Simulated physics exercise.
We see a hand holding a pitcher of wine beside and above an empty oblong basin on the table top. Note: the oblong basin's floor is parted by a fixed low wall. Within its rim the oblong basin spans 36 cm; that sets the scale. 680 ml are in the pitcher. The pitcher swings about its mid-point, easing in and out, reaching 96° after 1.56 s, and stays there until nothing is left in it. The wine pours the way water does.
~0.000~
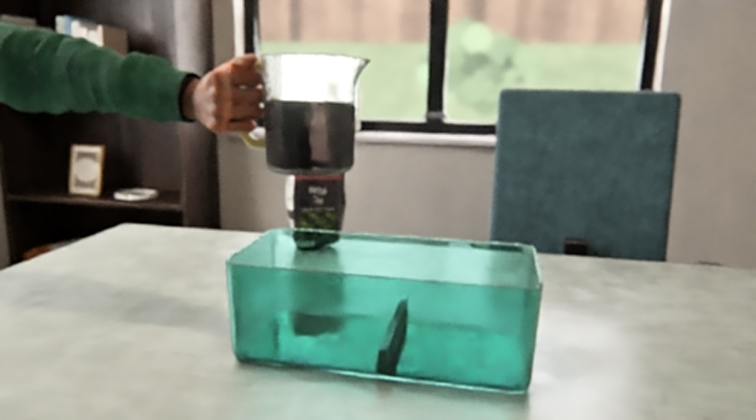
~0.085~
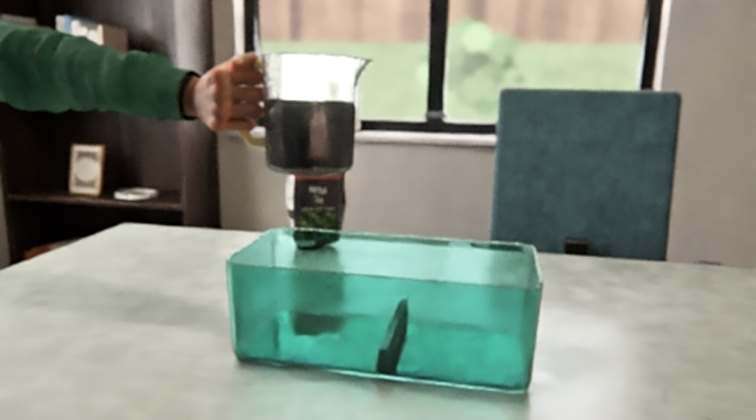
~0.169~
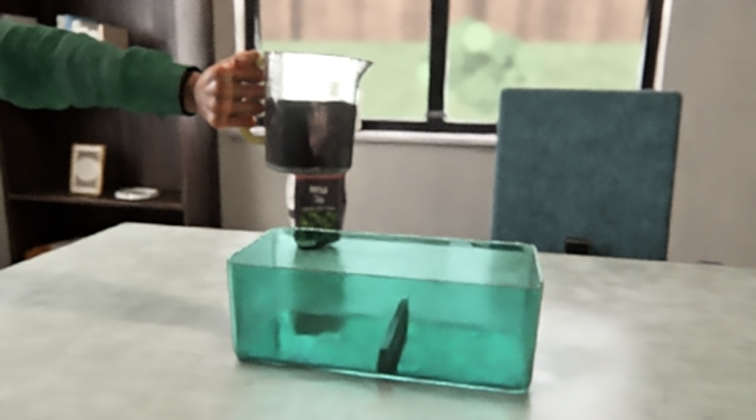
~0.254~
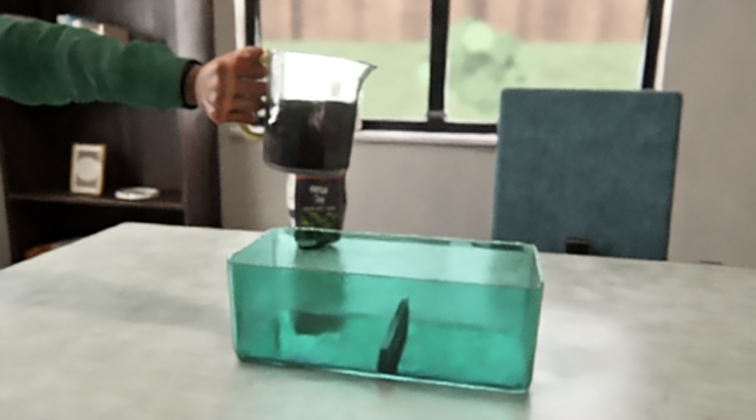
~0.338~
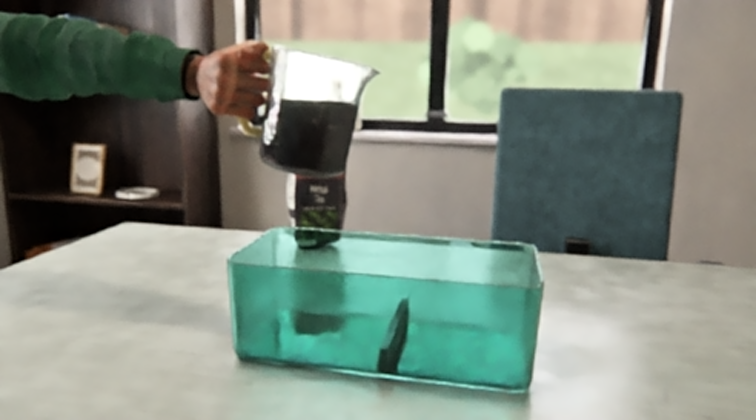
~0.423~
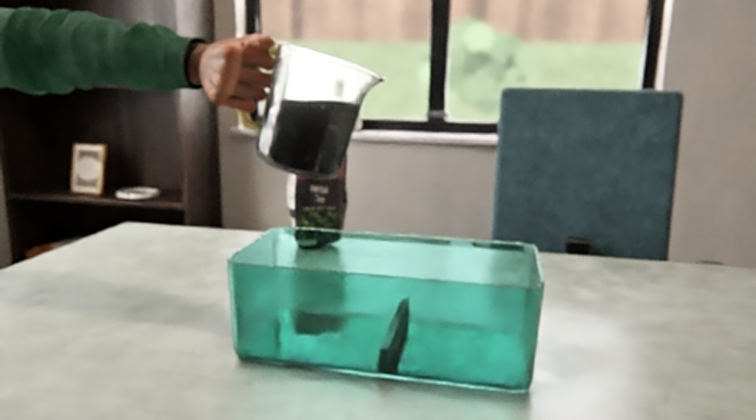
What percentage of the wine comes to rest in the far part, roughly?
90 %.
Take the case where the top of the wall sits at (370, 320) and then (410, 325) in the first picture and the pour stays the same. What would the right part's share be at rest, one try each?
I'd put it at about 90 per cent for the first and about 85 per cent for the second.
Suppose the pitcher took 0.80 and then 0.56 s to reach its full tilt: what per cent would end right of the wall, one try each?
Try 1: 90 %; try 2: 85 %.
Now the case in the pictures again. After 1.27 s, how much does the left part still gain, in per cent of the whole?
Roughly 8 in a hundred.
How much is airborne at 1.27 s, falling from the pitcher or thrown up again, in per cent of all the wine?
Near 22 per cent, I'd say.
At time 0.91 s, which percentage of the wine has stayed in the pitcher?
I'd estimate some 96 % remains.
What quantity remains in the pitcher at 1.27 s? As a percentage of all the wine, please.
48 %.
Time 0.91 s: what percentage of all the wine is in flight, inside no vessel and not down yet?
Near 5 per cent at that moment.
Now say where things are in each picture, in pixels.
It leans 0°; its right rim is at (372, 59); the wine meets the walls at (271, 100) and (353, 101); the oblong basin's rim runs from (251, 245) to (538, 267); the wall's top is at (395, 322), in the first picture.
It leans 1°; its right rim is at (372, 59); the wine meets the walls at (272, 99) and (354, 102), in the second picture.
It leans 3°; its right rim is at (375, 61); the wine meets the walls at (272, 99) and (354, 101), in the third picture.
It leans 6°; its right rim is at (378, 65); the wine meets the walls at (273, 100) and (356, 102), in the fourth picture.
It leans 11°; its right rim is at (381, 71); the wine meets the walls at (274, 99) and (357, 101), in the fifth picture.
It leans 16°; its right rim is at (385, 79); the wine meets the walls at (274, 101) and (360, 102), in the sixth picture.
By 0.91 s the tilt is 61° and 95 per cent is still to pour, 0 is left of the wall and 0 right of it.
By 1.27 s the tilt is 88° and 48 per cent is still to pour, 1 is left of the wall and 30 right of it.
By 1.65 s the tilt is 96° and 10 per cent is still to pour, 5 is left of the wall and 78 right of it.
By 2.06 s the tilt is 96° and 1 per cent is still to pour, 7 is left of the wall and 89 right of it.
At rest 9 per cent lies left of the wall, 90 right of it and 1 outside.
